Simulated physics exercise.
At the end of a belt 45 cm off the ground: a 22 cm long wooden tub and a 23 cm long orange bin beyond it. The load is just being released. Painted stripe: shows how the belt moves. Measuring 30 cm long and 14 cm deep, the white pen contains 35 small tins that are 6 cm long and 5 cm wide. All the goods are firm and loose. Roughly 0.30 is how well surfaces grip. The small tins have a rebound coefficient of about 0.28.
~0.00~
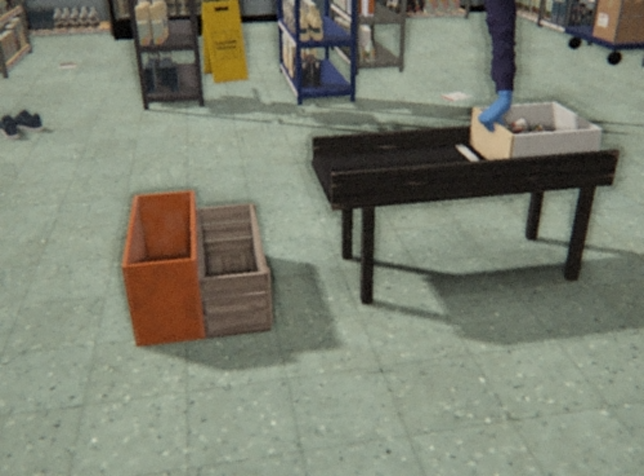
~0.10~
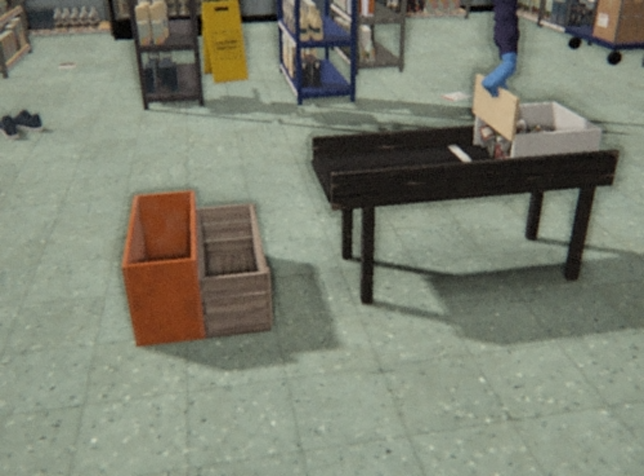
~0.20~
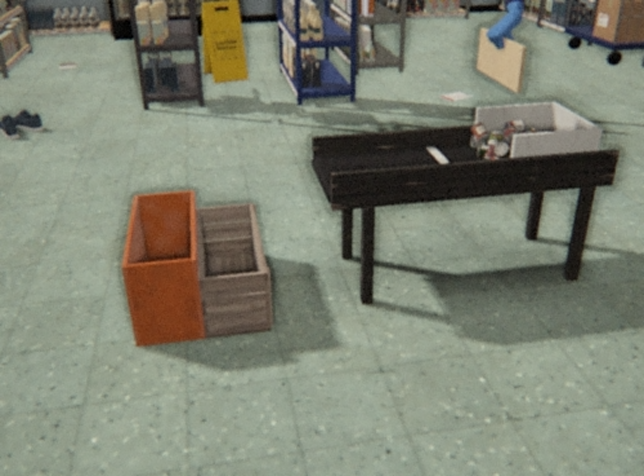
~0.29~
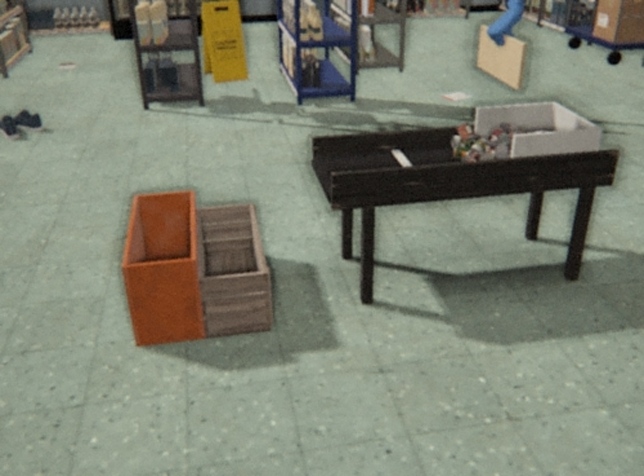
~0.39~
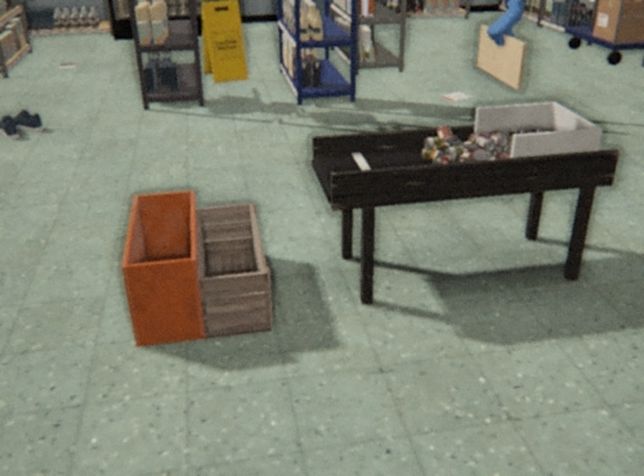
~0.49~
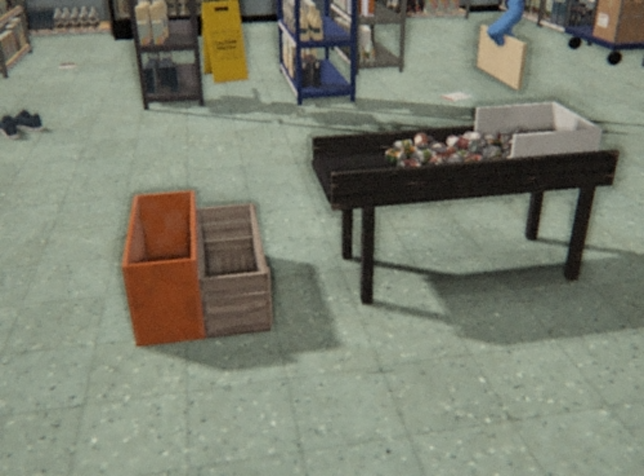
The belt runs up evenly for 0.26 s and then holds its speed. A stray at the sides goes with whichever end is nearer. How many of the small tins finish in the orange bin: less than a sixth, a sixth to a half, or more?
Count in the orange bin at the end: Short of a sixth of them.
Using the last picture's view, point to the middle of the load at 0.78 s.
Near pixel (371, 165).
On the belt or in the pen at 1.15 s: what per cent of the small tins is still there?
Some 10 per cent.
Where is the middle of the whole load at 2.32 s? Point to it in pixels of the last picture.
The centre sits near (236, 283).
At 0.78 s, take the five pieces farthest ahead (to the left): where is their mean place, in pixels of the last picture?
Pixel (287, 175), give or take.
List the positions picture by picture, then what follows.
In the first picture (places track the rim corner closest to us here), white pen (514, 135); orange bin (126, 266); belt travel 0 cm; all still inside.
The second picture shows white pen (514, 135); belt travel 3 cm.
The third picture shows white pen (514, 135); belt travel 12 cm; 2 out.
The fourth picture shows white pen (514, 135); belt travel 26 cm; 10 out, the lowest tin at (473, 160).
The fifth picture shows white pen (514, 135); belt travel 41 cm; 17 out, the lowest tin at (455, 144).
The sixth picture shows white pen (514, 135); orange bin (126, 266); belt travel 56 cm; 24 out, the lowest tin at (461, 157).
After 0.78 s, 1 still in the white pen, 28 on the belt and 6 in the air.
After 1.15 s, 19 in the wooden tub, 3 on the belt and 13 in the air.
After 1.66 s, 33 in the wooden tub and 2 in the air.
Outcome (at 2.32 s), 33 in the wooden tub and 2 on the ground short of the wooden tub. Asked share, 0 of 35, 0 per cent.
